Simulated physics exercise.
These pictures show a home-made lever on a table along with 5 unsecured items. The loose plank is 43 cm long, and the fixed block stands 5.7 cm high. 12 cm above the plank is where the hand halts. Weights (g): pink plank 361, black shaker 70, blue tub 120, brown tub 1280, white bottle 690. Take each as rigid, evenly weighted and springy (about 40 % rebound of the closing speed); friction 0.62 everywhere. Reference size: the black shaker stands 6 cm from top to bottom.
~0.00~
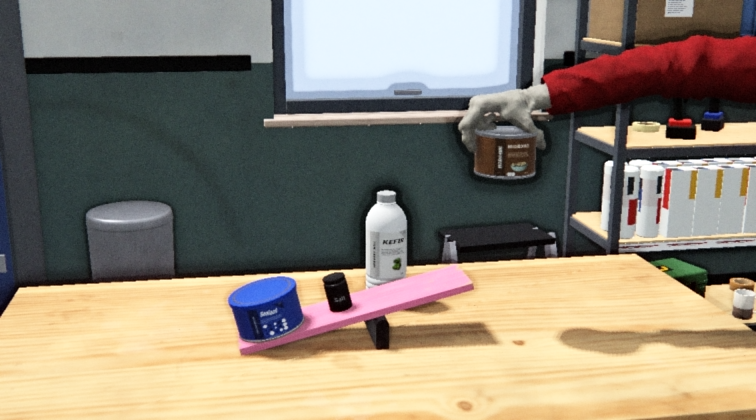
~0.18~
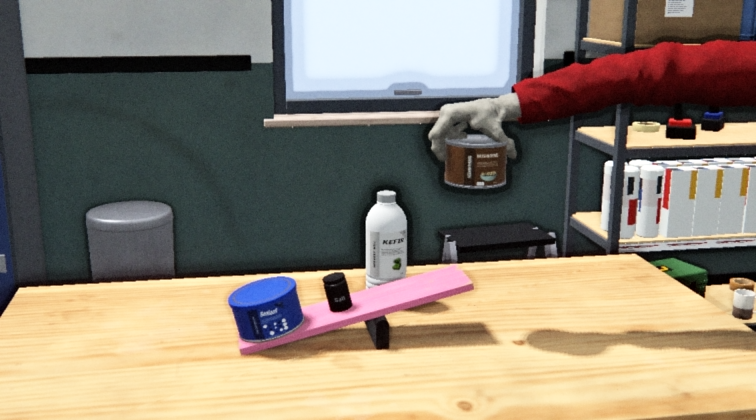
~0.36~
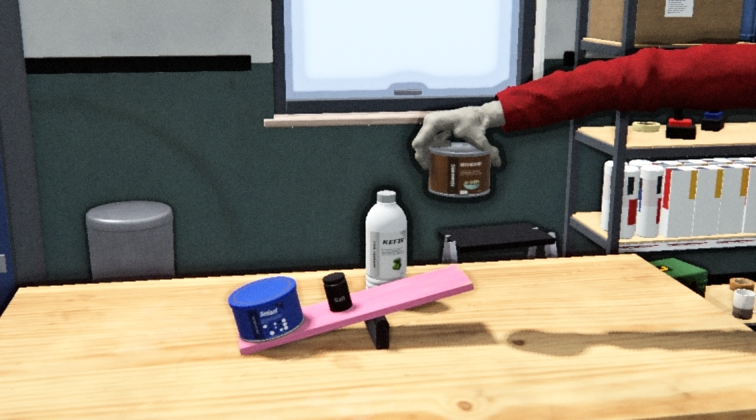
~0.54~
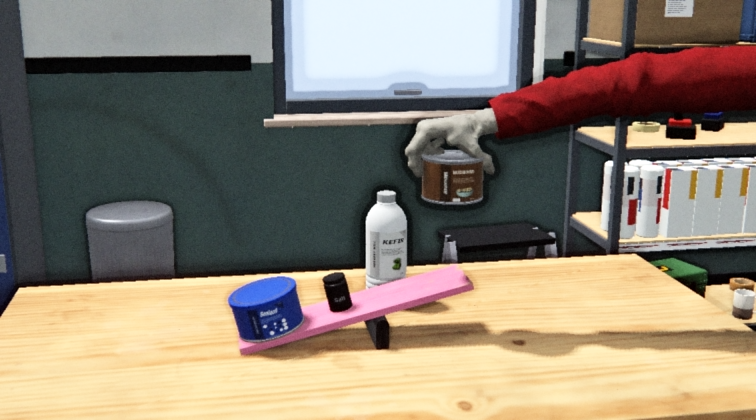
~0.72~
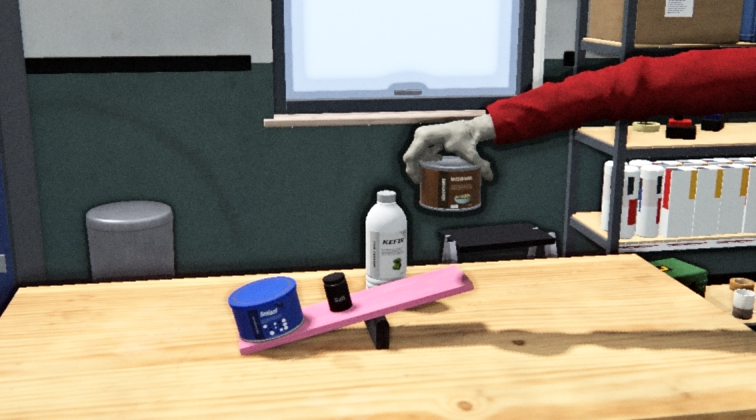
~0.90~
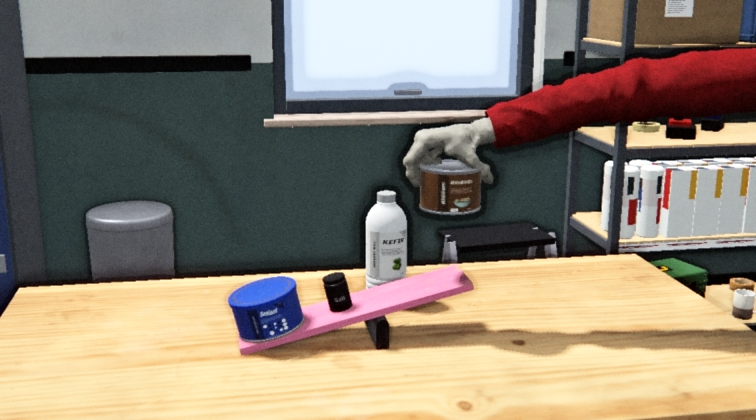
On a wooden table, a red-sleeved arm lowers a brown tub leftward above a tilted pink plank.
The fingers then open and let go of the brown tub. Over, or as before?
The tilt persists.
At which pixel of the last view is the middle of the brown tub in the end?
Close to (511, 299).
By 1.40 s, plank at 4°, leaning as at the start; brown tub tilted 75° near (499, 294); black shaker upside down; blue tub on its side.
By 1.70 s, plank at 12°, leaning as at the start; brown tub on its side near (510, 298); blue tub upside down; black shaker tilted 9°.
When it is over (4.0 s), plank at 12°, leaning as at the start; lying over on the table or plank, black shaker, blue tub and brown tub; the other 2 within 4 cm of the start. End places, in pixels of the last picture, brown tub near (511, 299). The plank finishes with the same end low.
